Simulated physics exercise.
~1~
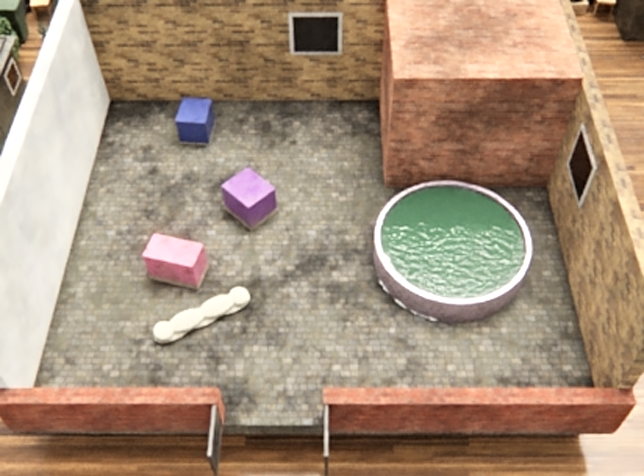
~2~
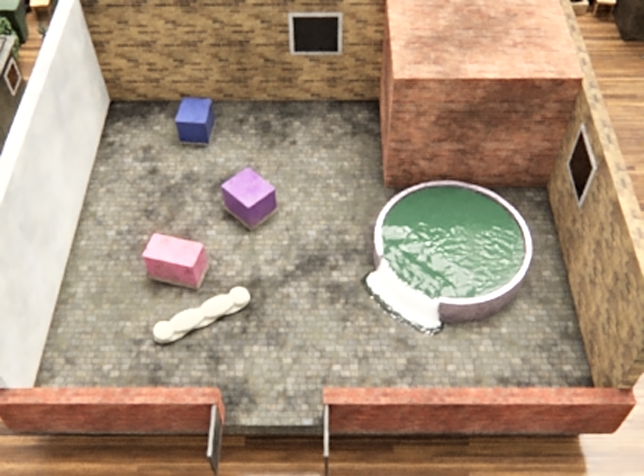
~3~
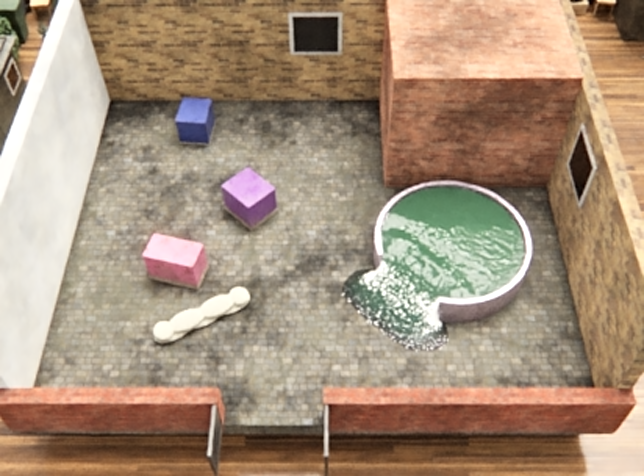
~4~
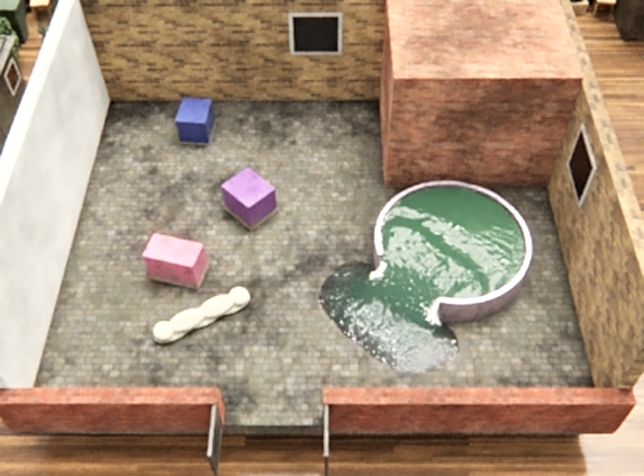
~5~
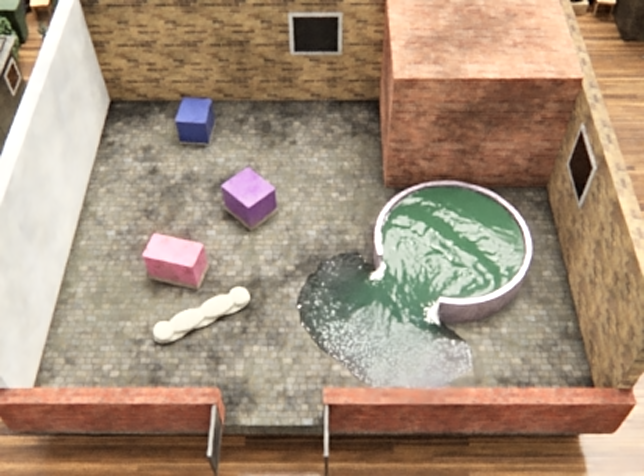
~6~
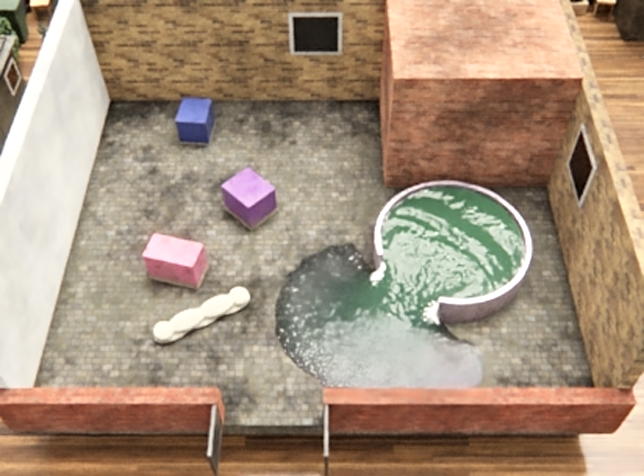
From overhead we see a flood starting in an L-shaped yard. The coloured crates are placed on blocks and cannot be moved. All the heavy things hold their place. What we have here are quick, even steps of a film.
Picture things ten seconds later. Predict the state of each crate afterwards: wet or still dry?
Afterwards, the pink crate is still dry; the purple crate is still dry; the blue crate is wet.
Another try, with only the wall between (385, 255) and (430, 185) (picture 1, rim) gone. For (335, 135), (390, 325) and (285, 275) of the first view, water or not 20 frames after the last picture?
In order: Swamped, spared, swamped.
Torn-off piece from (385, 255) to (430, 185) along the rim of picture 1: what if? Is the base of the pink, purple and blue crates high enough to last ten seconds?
Pink gets wet; purple gets wet; blue is wetted.
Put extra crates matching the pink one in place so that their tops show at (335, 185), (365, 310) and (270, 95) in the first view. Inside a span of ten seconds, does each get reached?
Listed order: Unflooded / flooded / unflooded.
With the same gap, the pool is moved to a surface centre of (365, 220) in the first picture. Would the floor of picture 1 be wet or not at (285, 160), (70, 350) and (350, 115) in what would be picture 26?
In that order: Not flooded, flooded, free of water.
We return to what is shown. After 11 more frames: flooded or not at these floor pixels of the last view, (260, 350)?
Lab note: Spot reads soaked.
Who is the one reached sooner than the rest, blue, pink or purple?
First to get wet: The one in pink.
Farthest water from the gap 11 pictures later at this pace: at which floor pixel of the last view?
I'd say at around (111, 410).
A moment on, water covers 20 % of the floor; the pink crate not reached, the purple crate not reached, the blue crate not reached.
Next, water covers 25 % of the floor; the pink crate water round its plinth, the purple crate not reached, the blue crate not reached.
Then, water covers 35 % of the floor; the pink crate water round its plinth, the purple crate water round its plinth, the blue crate not reached.
Later, water covers 55 % of the floor; the pink crate water round its plinth, the purple crate water round its plinth, the blue crate not reached.
In the end, water covers 80 % of the floor; the pink crate stayed above the water, the purple crate stayed above the water, the blue crate was topped.
